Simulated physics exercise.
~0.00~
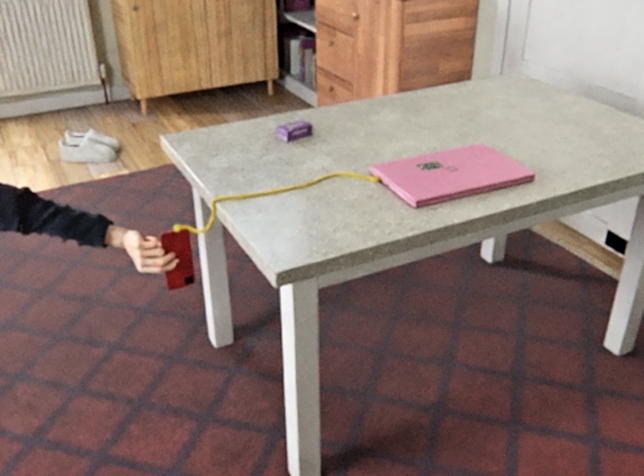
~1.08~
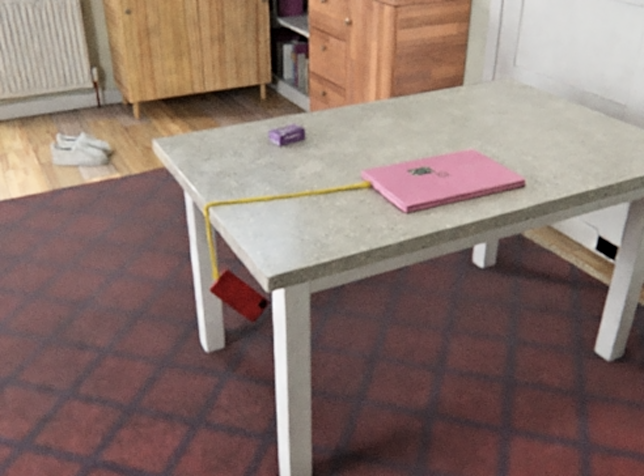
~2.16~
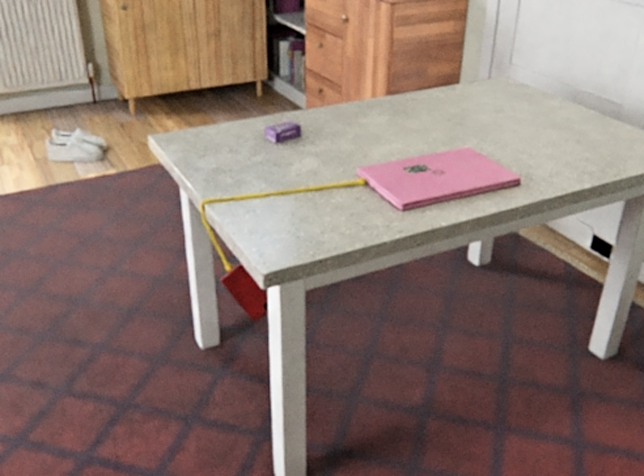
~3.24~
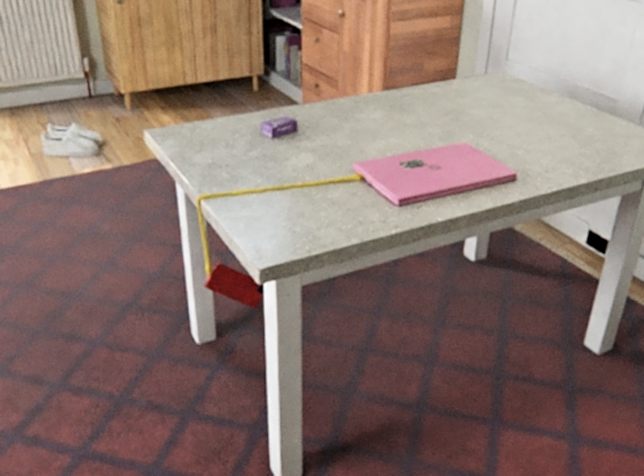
Red phone released by a hand, dangling and swinging on a yellow cord from a table holding a pink laptop and purple box.
